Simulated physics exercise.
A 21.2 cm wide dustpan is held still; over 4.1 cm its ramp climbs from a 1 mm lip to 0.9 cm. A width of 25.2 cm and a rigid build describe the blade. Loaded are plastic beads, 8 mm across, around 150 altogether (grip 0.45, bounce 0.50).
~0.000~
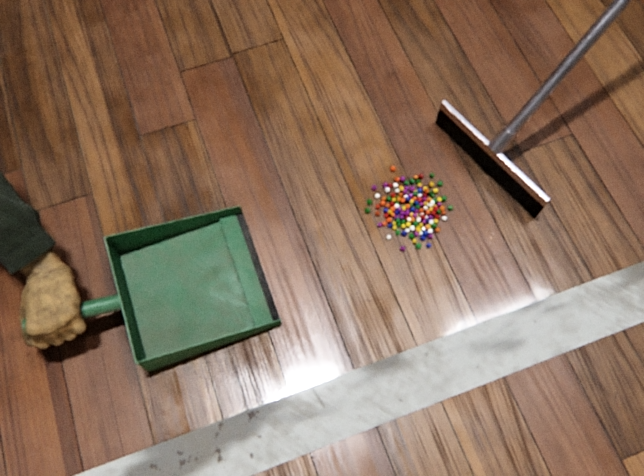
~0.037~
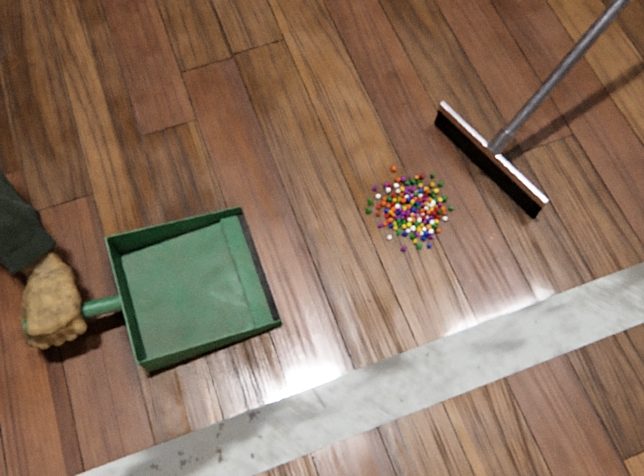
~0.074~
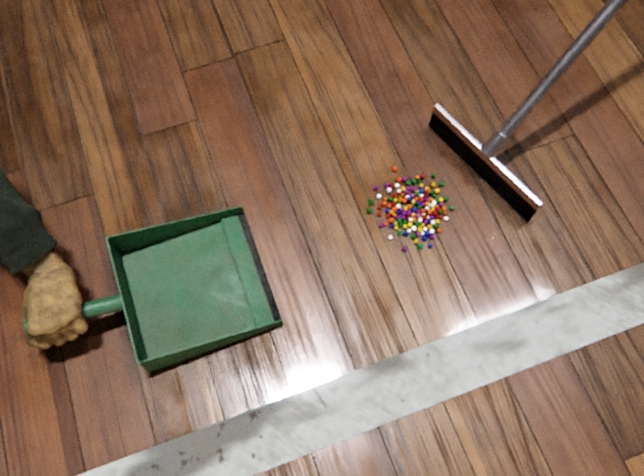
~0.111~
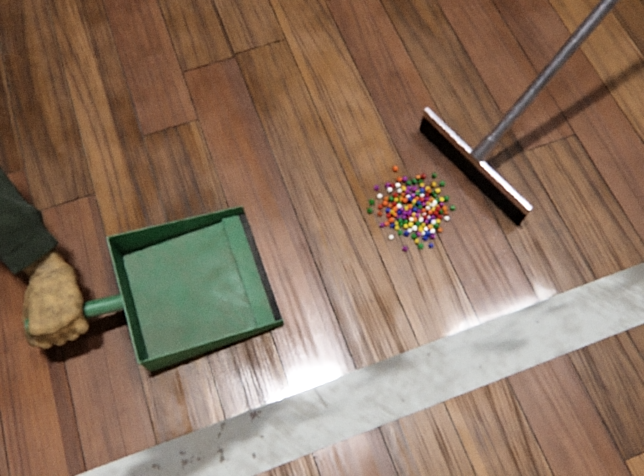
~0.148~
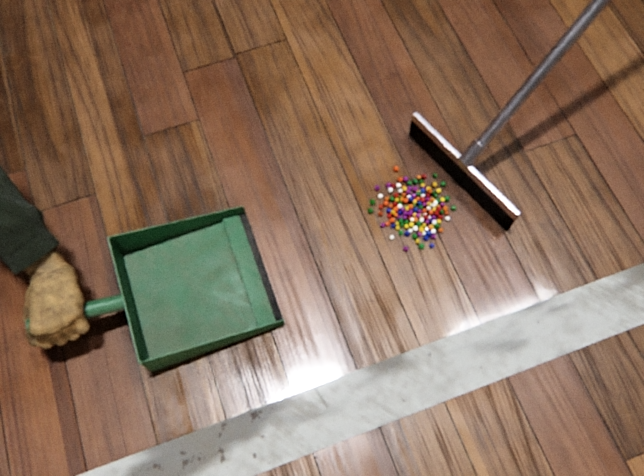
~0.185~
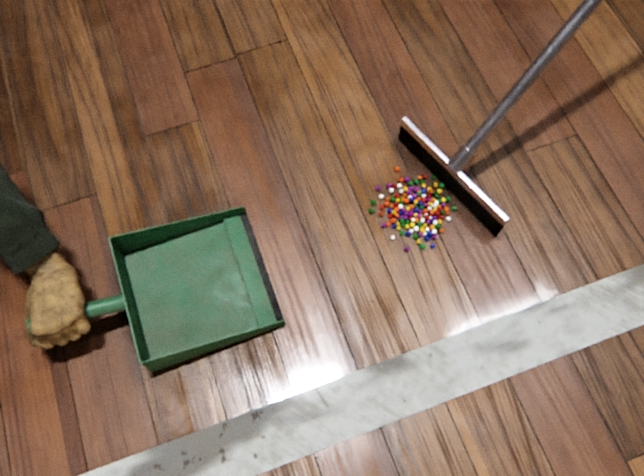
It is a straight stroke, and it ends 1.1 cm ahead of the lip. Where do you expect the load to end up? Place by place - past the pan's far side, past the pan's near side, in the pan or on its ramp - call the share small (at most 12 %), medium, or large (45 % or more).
Past the pan's far side - small, past the pan's near side - medium, in the pan or on its ramp - medium.
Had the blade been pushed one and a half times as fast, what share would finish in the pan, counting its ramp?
It would be around 35 per cent.
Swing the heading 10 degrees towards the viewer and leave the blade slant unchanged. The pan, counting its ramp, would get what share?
Result: Close to 20 %, ramp counted.
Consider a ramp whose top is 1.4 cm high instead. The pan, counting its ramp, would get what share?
That change would give about 15 per cent.
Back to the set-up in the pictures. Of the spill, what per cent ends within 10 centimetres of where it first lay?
Near 0 per cent.
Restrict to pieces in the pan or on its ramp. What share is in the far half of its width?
Around 40 in a hundred.
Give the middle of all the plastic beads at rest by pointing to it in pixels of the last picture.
Roughly (279, 292).
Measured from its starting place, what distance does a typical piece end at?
About 28 cm.
After 0.42 s, middle of the blade 20 cm from the lip; 0 % over the lip, far side 0 %, near side 5 %.
Then, at 0.58 s, middle of the blade 10 cm from the lip; 0 % over the lip, far side 0 %, near side 10 %.
After 0.86 s, middle of the blade 5 cm from the lip; 30 % over the lip, far side 0 %, near side 25 %.
By 1.5 s all is still; far side 0 %, near side 25 %, pan 20 %, in front of the lip or behind the blade 55 %.
